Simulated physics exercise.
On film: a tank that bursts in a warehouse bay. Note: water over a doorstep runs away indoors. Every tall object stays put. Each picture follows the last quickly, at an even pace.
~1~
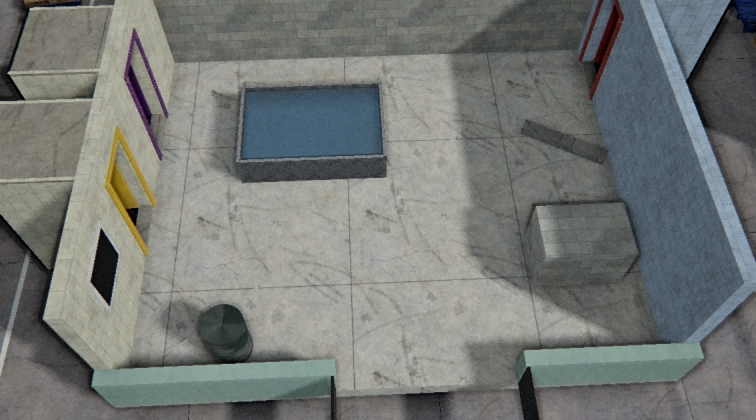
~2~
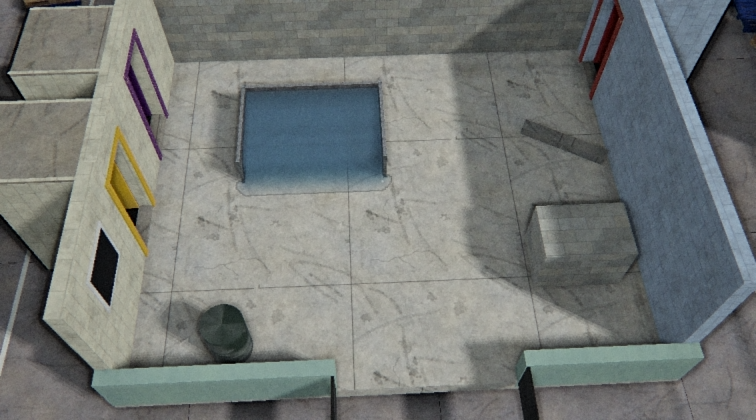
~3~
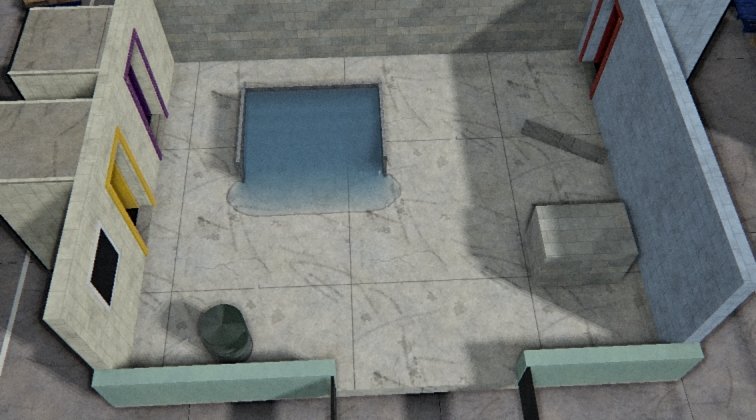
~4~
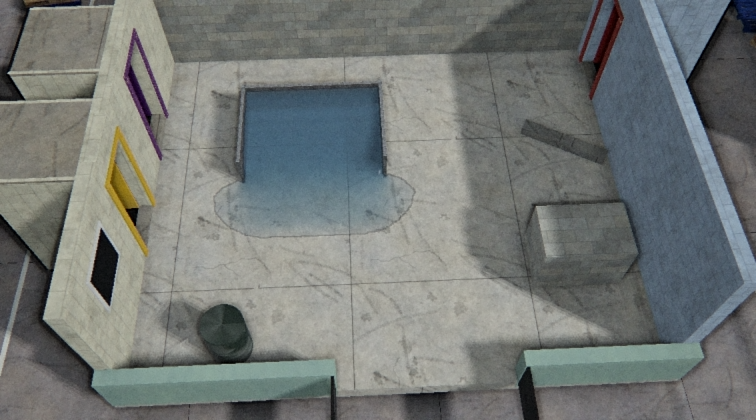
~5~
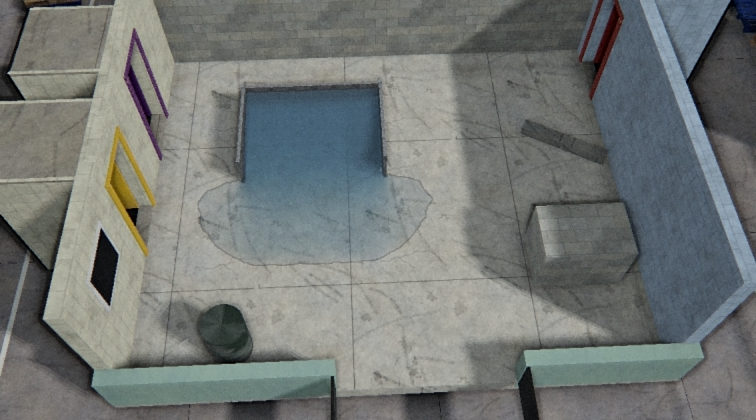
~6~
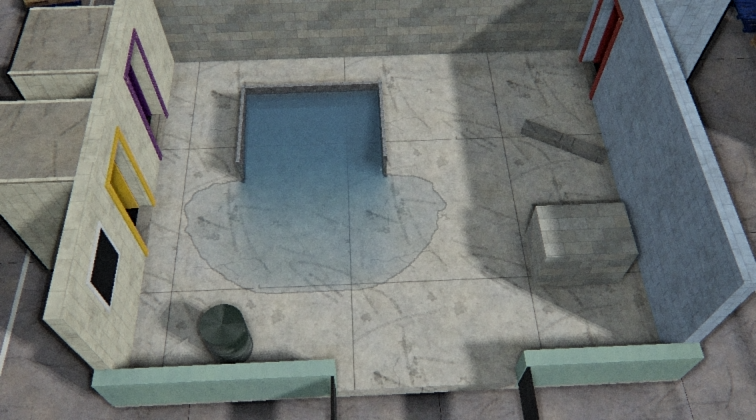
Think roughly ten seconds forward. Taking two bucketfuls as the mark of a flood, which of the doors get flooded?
The red door stays below the mark, the purple door stays below the mark, the yellow door stays below the mark.
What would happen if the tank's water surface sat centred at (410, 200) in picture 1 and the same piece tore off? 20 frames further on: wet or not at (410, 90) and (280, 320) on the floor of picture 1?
Result: Spared; inundated.
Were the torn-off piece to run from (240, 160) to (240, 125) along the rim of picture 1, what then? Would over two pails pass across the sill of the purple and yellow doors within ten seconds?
I'd expect the purple door to get past the mark and the yellow door to get past the mark.
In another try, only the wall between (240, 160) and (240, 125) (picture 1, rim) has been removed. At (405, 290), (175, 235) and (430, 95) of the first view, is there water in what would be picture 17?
In turn: No water, awash, free of water.
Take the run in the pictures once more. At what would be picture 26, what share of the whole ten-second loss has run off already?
Roughly 50 percent.
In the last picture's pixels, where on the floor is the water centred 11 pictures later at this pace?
Somewhere near (308, 235).
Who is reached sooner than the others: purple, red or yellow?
Answer: The door marked yellow.
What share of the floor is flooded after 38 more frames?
It comes to roughly 55 in a hundred.
A moment on, water covers 30 % of the floor; the red door not reached, the purple door not reached, the yellow door not reached.
Next, water covers 40 % of the floor; the red door not reached, the purple door not reached, the yellow door wet at the sill, nothing in.
Then, water covers 45 % of the floor; the red door not reached, the purple door not reached, the yellow door wet at the sill, nothing in.
Later, water covers 55 % of the floor; the red door not reached, the purple door wet at the sill, nothing in, the yellow door under two buckets in.
In the end, water covers 75 % of the floor; the red door not reached, the purple door wet at the sill, nothing in, the yellow door under two buckets in.
